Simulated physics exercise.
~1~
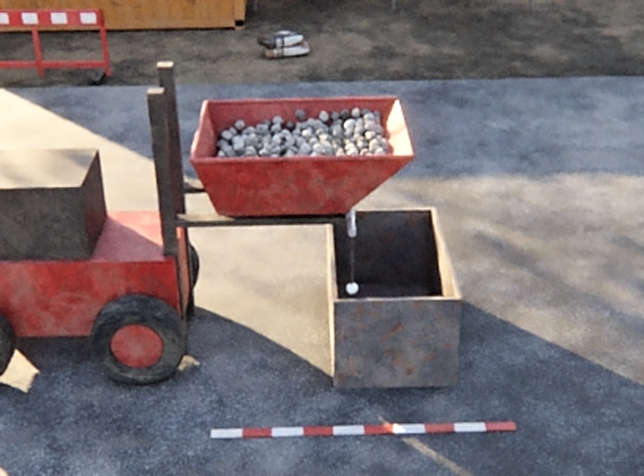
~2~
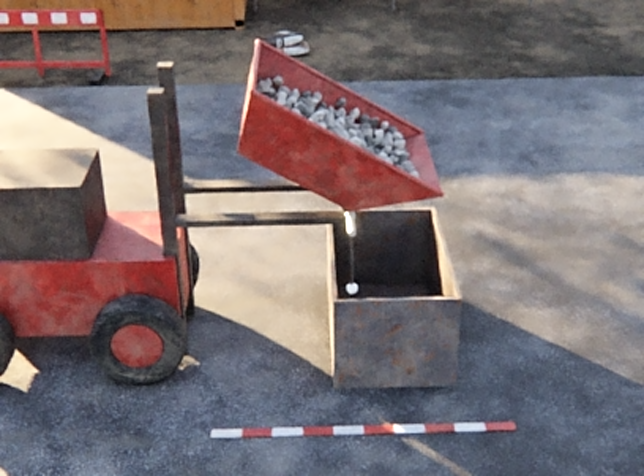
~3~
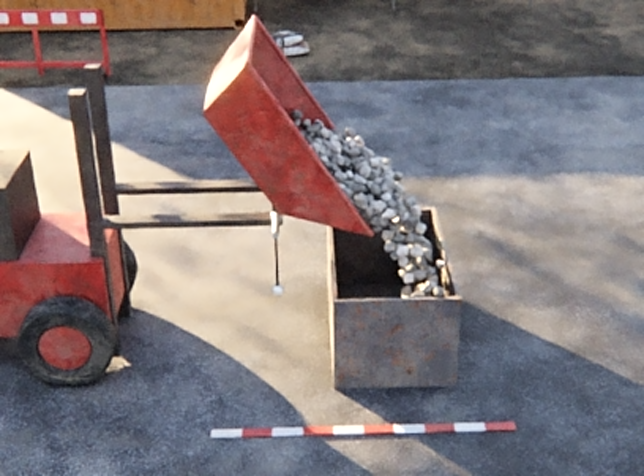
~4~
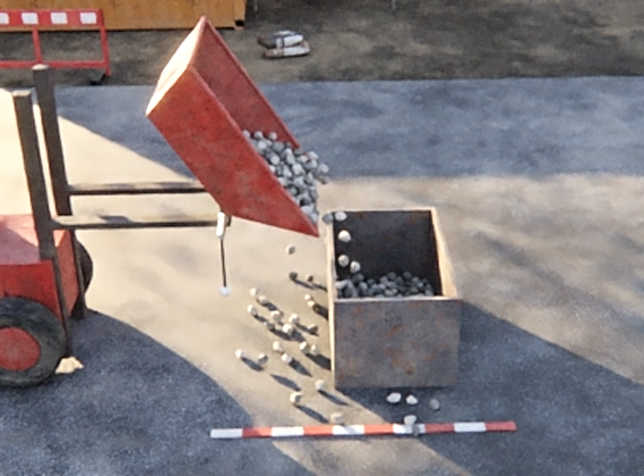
A red forklift skip tips grey stones into a bin, then backs left, spilling some outside.
